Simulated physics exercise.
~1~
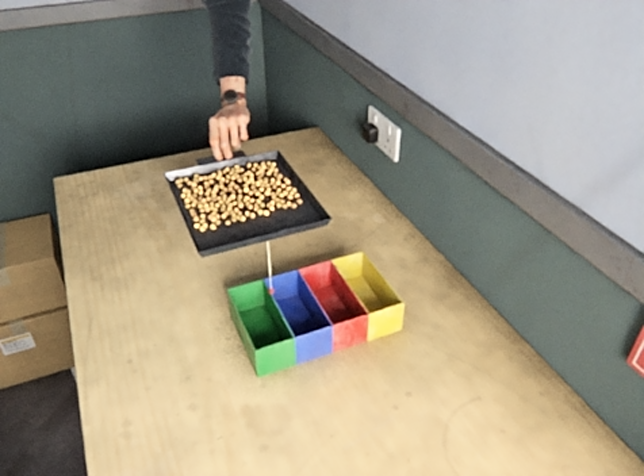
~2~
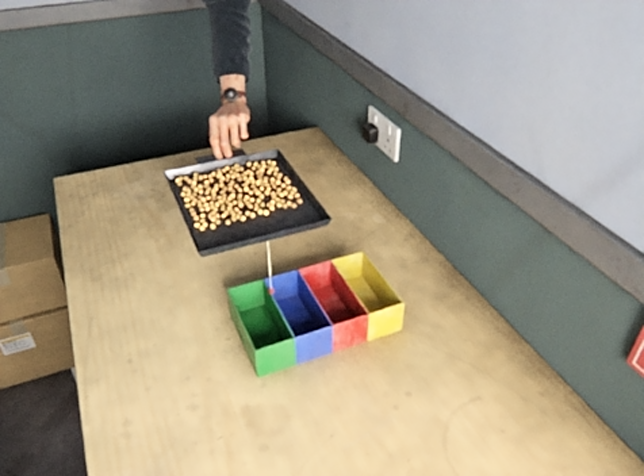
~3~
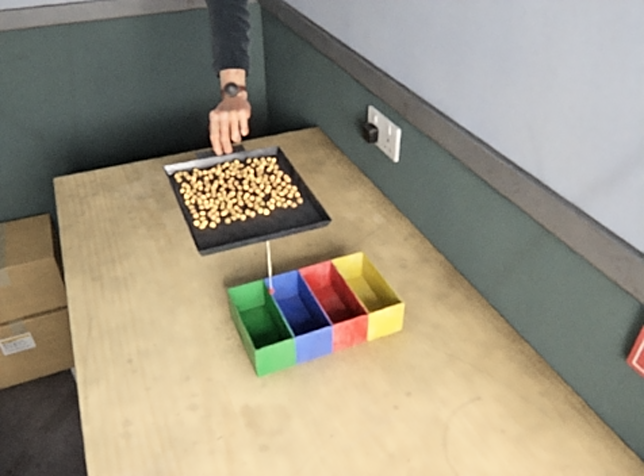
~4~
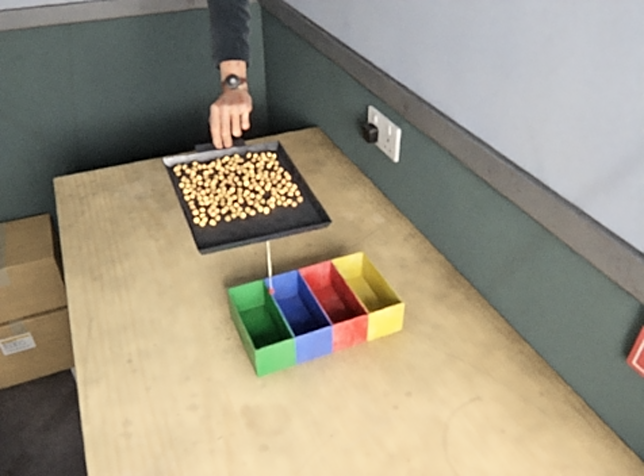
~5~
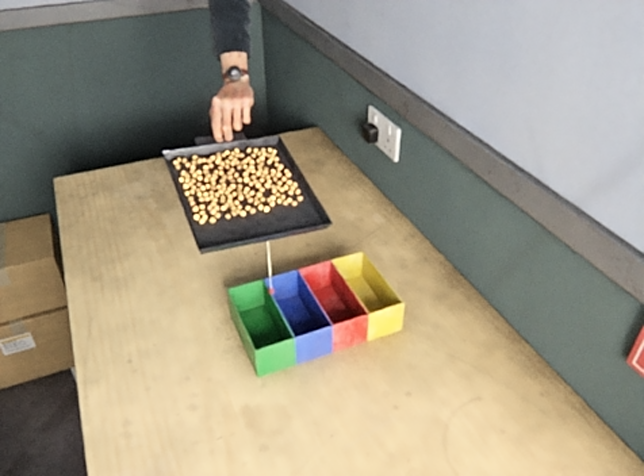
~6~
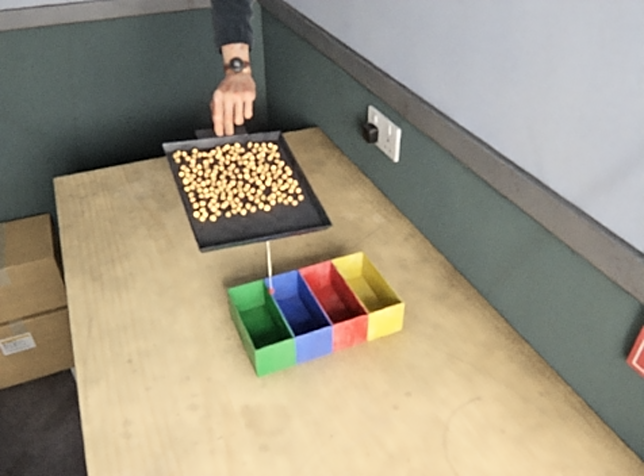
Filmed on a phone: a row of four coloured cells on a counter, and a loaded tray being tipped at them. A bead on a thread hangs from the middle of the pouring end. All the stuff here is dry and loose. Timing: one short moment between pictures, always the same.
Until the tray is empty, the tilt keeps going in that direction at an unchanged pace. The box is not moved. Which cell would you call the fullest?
I would call the red cell the fullest.
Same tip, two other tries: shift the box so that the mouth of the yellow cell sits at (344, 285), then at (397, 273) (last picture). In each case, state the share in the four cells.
Around 100 percent the first time, around 100 percent the second.
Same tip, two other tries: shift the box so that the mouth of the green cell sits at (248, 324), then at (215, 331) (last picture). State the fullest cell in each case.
So the first one goes to the red cell and the second to the yellow cell.
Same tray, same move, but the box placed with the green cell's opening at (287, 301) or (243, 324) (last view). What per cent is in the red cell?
Close to 10 in a hundred, then close to 50 in a hundred.
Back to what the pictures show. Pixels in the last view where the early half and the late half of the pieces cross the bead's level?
(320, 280), then (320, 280).
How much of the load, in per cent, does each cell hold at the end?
Estimated shares - green cell close to 0, blue cell close to 30, red cell close to 60, yellow cell close to 0.
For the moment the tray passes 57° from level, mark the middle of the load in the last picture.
Around (296, 219).
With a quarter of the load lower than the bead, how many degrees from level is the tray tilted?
Around 90°, give or take.
Shortly afterwards, tray tipped steeply; all but a few on the tray; a little falling or outside the box.
Next, tray tipped right over; near half on the tray; near a quarter in the red cell; a little in the blue cell; only a few in the yellow cell; near a quarter falling or outside the box.
Some moments later, tray tipped past a quarter turn; near two thirds in the red cell; near a quarter in the blue cell; only a few in the green cell; only a few in the yellow cell.
In the end, tray tipped past a quarter turn; near two thirds in the red cell; near a quarter in the blue cell; only a few in the green cell; only a few in the yellow cell.
